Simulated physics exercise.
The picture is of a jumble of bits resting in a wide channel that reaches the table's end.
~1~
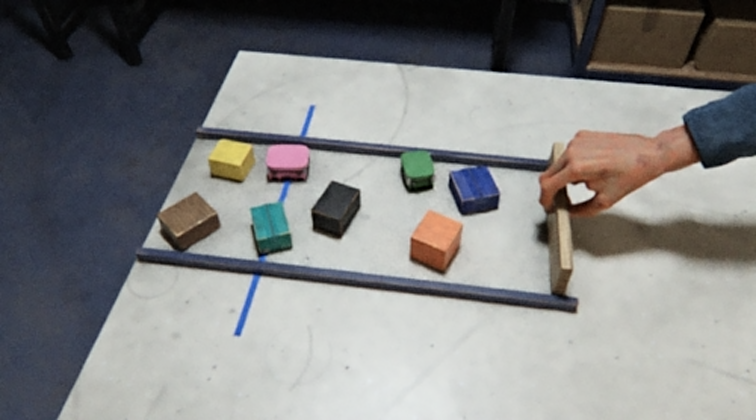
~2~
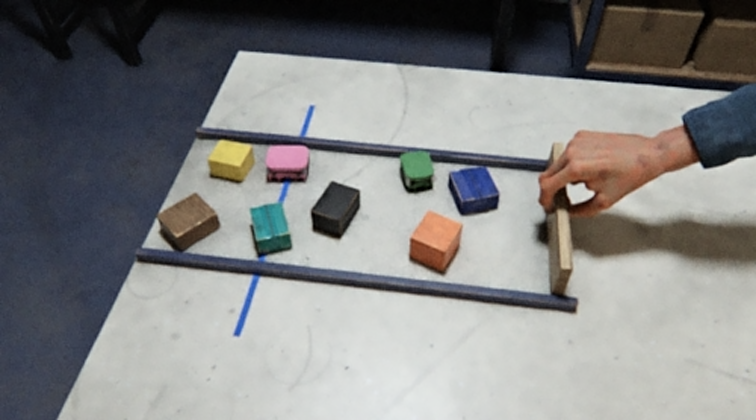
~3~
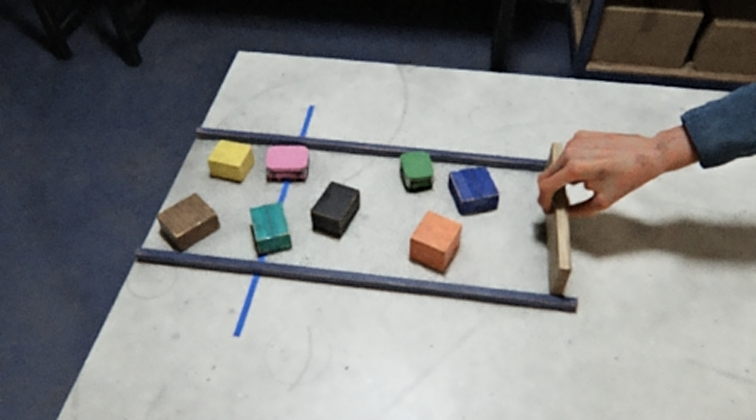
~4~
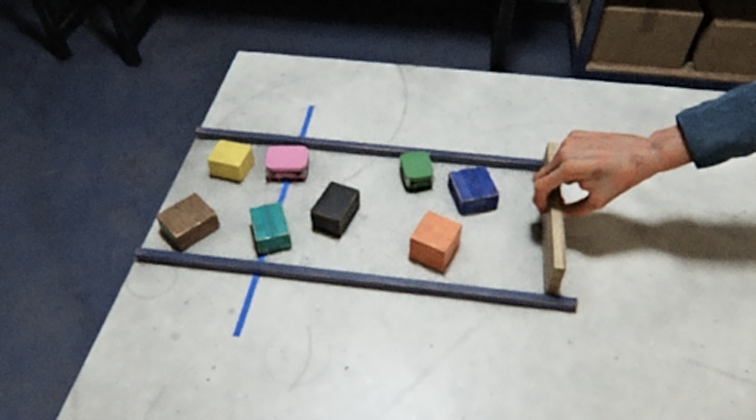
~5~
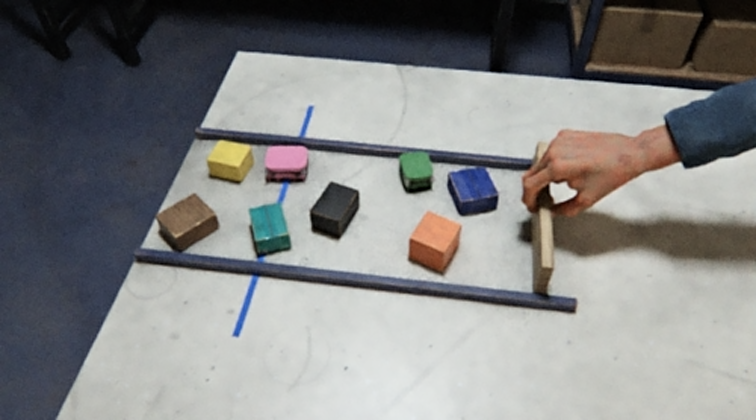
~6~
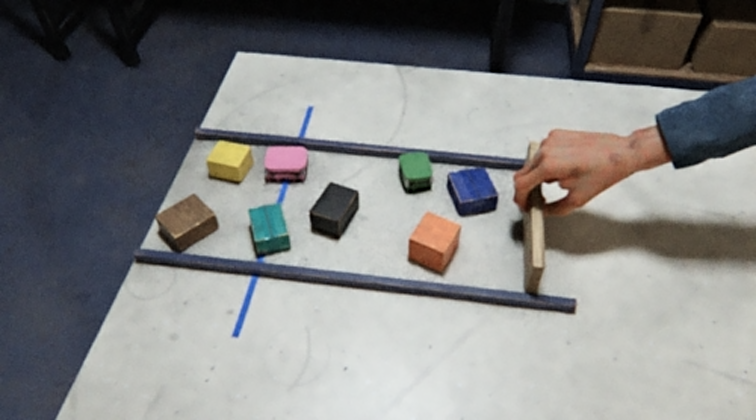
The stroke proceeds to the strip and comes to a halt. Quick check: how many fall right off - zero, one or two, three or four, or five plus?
One or two.
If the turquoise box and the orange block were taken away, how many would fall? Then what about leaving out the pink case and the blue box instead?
First try: 1 fallen; other try: 0.
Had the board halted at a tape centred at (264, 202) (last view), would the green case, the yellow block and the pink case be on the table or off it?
In that case the green case does not drop, the yellow block tips off, the pink case does not drop.
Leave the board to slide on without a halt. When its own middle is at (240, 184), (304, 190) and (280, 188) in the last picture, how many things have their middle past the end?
First 3, next 0, last 1.
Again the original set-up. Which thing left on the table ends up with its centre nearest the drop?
Answer: The brown block.
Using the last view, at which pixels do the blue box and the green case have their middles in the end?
Around (271, 164) and around (242, 152).
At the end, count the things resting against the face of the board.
The figure is 3.
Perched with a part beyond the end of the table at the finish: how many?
The tally is 1.
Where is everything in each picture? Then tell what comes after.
Brown block (189, 221); yellow block (232, 160); pink case (289, 164); board (558, 215); tape (281, 202), in the first frame.
Yellow block (232, 161); black block (336, 209), in the second frame.
Pink case (288, 164); blue box (473, 190), in the third frame.
Brown block (189, 221); green case (416, 172), in the fourth frame.
Yellow block (231, 161); board (541, 214), in the fifth frame.
Brown block (188, 222); yellow block (231, 162); pink case (287, 165); board (532, 214); tape (279, 203), in the sixth frame.
Early on, none off yet; brown block at rest near (188, 222); yellow block at rest near (231, 162); pink case at rest near (287, 165).
A while later, none off yet; brown block at rest near (188, 222); yellow block travelled about its own width near (200, 159); pink case travelled about its own width near (239, 158).
Finally, the number that fall off is one or two; lost, yellow block.
